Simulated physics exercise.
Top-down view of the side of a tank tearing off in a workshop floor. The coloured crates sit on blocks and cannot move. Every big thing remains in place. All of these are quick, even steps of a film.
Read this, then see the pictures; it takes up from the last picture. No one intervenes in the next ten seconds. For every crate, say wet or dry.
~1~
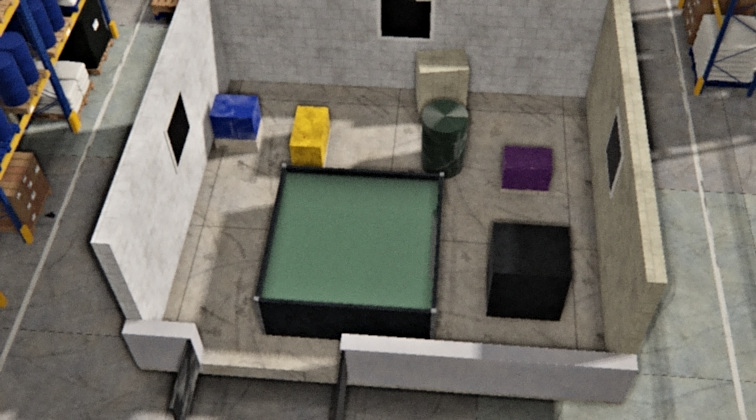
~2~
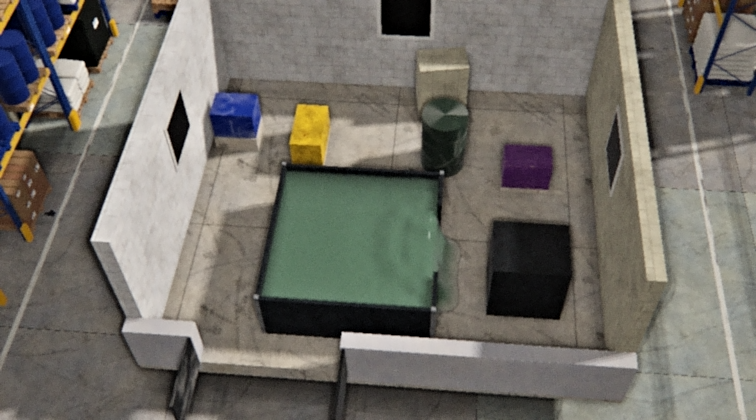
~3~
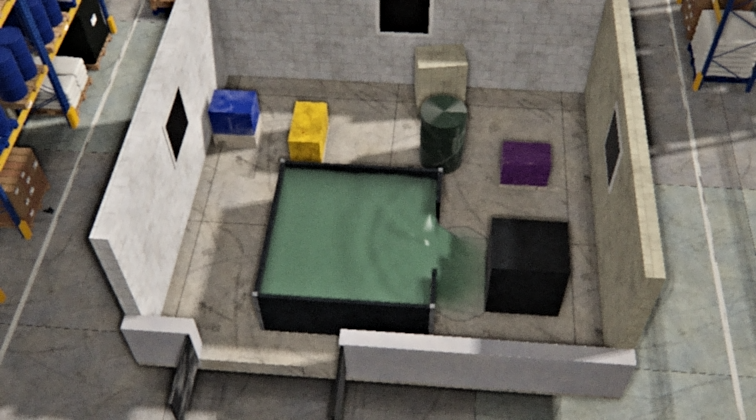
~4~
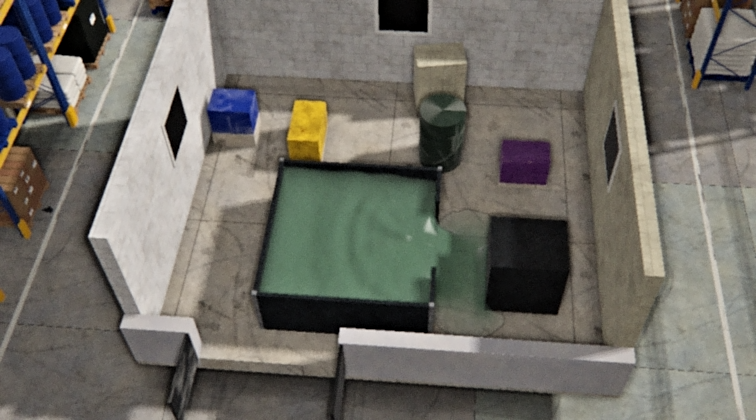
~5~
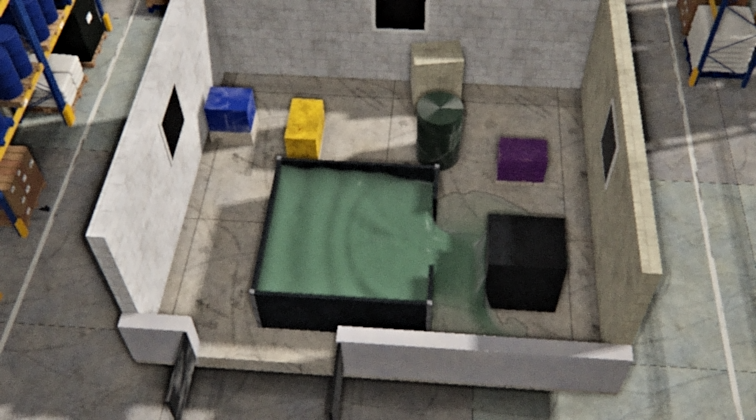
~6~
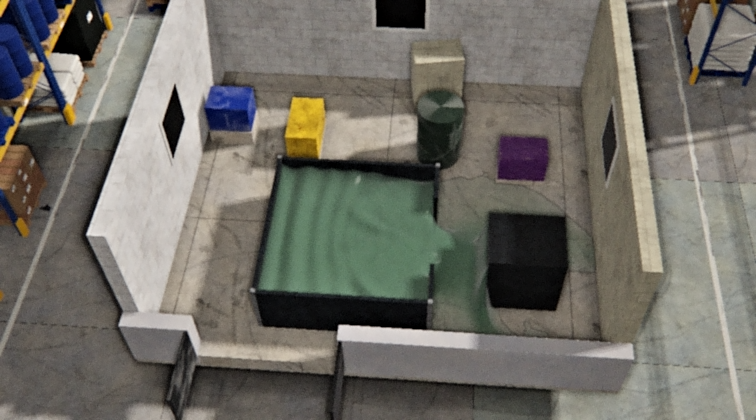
In order: The purple crate will be caught by the water; the yellow crate will be caught by the water; the blue crate will be missed by the water.
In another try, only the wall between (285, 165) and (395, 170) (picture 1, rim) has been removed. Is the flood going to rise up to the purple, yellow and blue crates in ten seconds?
Result - purple crate gets flooded; yellow crate gets flooded; blue crate gets flooded.
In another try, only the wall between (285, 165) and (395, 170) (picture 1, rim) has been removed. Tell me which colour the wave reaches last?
That would be the purple-painted one, reached last.
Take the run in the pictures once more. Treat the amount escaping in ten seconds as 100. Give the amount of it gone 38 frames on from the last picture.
It should be close to 60 percent by then.
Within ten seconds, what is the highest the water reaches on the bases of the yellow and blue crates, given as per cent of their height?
Peak levels: Approx. 250 % then 60 %.
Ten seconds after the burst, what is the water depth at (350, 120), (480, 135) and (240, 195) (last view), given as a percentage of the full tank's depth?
Around 16, 18 and 10 %.
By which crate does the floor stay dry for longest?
Crate: The one in blue.
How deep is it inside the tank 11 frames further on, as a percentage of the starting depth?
60 per cent or thereabouts.
A moment on, water covers 30 % of the floor; the purple crate water round its plinth, the yellow crate not reached, the blue crate not reached.
Next, water covers 50 % of the floor; the purple crate water round its plinth, the yellow crate not reached, the blue crate not reached.
Then, water covers 55 % of the floor; the purple crate water round its plinth, the yellow crate not reached, the blue crate not reached.
Later, water covers 90 % of the floor; the purple crate water round its plinth, the yellow crate water round its plinth, the blue crate water round its plinth.
In the end, water covers 100 % of the floor; the purple crate was topped, the yellow crate was topped, the blue crate stayed above the water.
